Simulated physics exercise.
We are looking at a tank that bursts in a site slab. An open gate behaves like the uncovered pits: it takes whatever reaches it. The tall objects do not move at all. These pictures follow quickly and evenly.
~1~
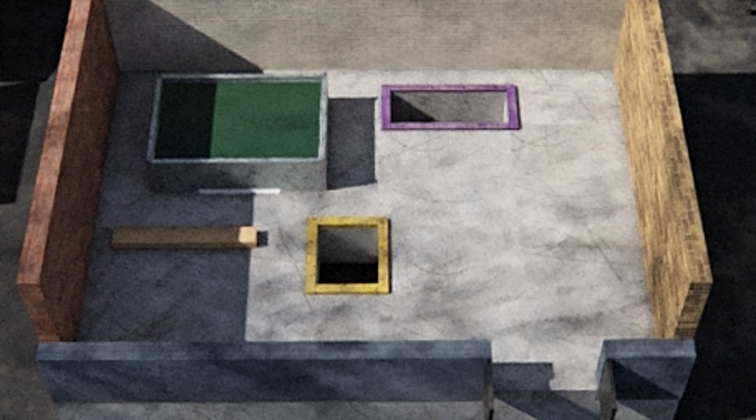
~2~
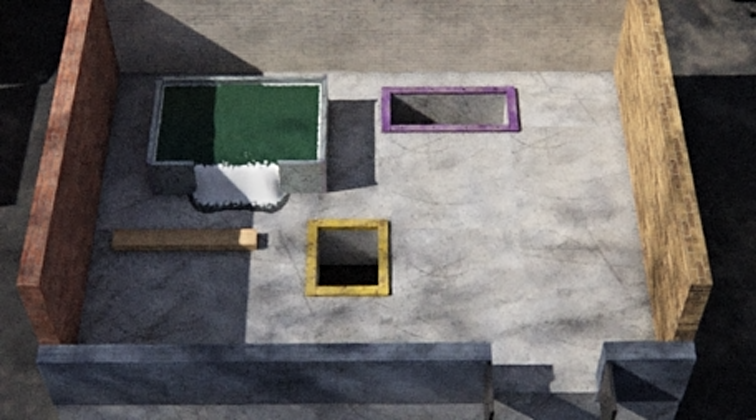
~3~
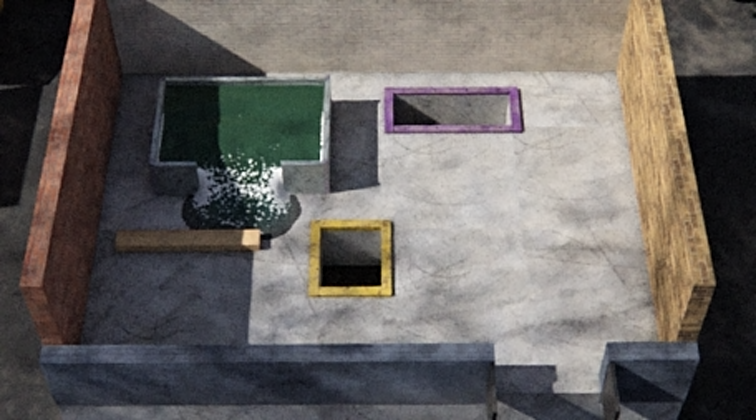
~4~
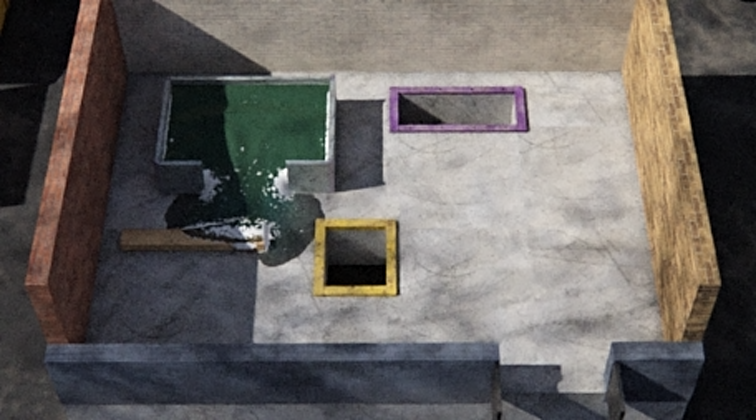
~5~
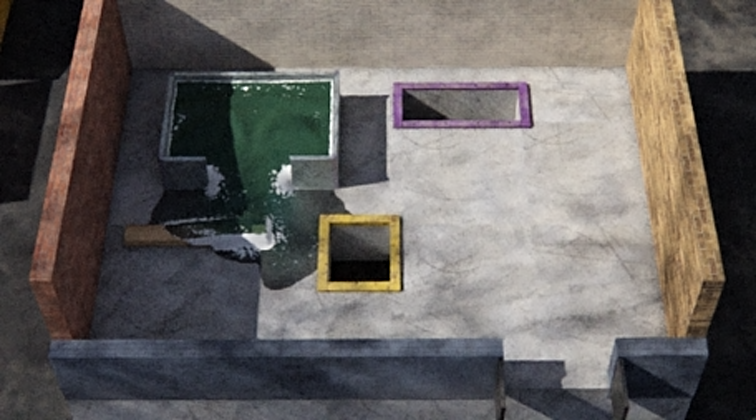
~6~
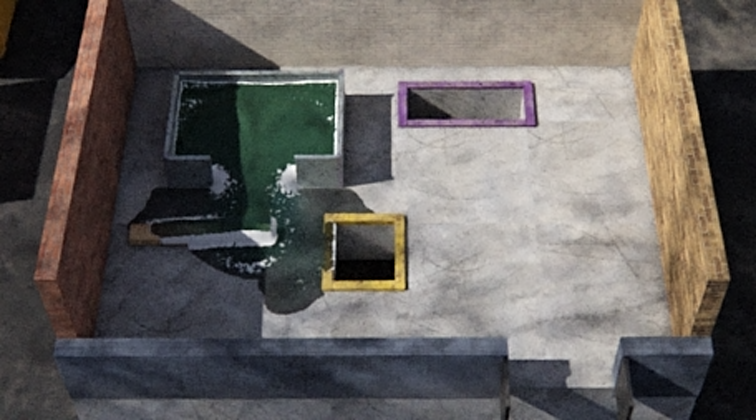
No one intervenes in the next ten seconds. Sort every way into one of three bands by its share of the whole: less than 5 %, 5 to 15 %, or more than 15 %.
Bands: The gate - less than 5 %; the yellow pit - more than 15 %; the purple pit - less than 5 %.
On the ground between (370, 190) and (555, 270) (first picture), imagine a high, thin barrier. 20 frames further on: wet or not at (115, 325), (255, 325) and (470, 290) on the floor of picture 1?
As listed: Awash, awash, under water.
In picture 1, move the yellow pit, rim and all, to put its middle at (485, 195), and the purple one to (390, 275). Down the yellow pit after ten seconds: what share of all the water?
The yellow pit takes 2 per cent.
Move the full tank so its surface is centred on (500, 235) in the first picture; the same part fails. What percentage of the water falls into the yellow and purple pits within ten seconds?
Roughly, in per cent: Yellow 0, purple 0.
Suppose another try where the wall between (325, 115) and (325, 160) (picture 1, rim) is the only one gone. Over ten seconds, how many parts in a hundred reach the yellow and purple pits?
Yellow 2 %, purple 6 %.
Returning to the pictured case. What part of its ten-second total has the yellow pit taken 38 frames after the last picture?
About 80 per cent.
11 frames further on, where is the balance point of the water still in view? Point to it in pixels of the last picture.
At roughly (250, 209).
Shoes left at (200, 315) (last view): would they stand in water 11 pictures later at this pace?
Submerged.
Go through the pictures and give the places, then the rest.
The tank at (240, 121) is whole and still, in the first picture.
The front is at (196, 200), out from the gap at (239, 181), in the second picture.
Water pours out at (242, 183) and has run to (205, 233), in the third picture.
The front is at (282, 258), out from the gap at (247, 183), in the fourth picture.
The front is at (284, 280), out from the gap at (251, 178), in the fifth picture.
Water pours out at (255, 177) and has run to (288, 307), in the sixth picture.
A moment on, water covers 25 % of the floor; the gate 0 %, the yellow pit 2 %, the purple pit 0 %.
Next, water covers 35 % of the floor; the gate 0 %, the yellow pit 6 %, the purple pit 0 %.
Then, water covers 50 % of the floor; the gate 0 %, the yellow pit 10 %, the purple pit 0 %.
Later, water covers 60 % of the floor; the gate 1 %, the yellow pit 15 %, the purple pit 0 %.
In the end, water covers 90 % of the floor; the gate 1 %, the yellow pit 19 %, the purple pit 0 %.
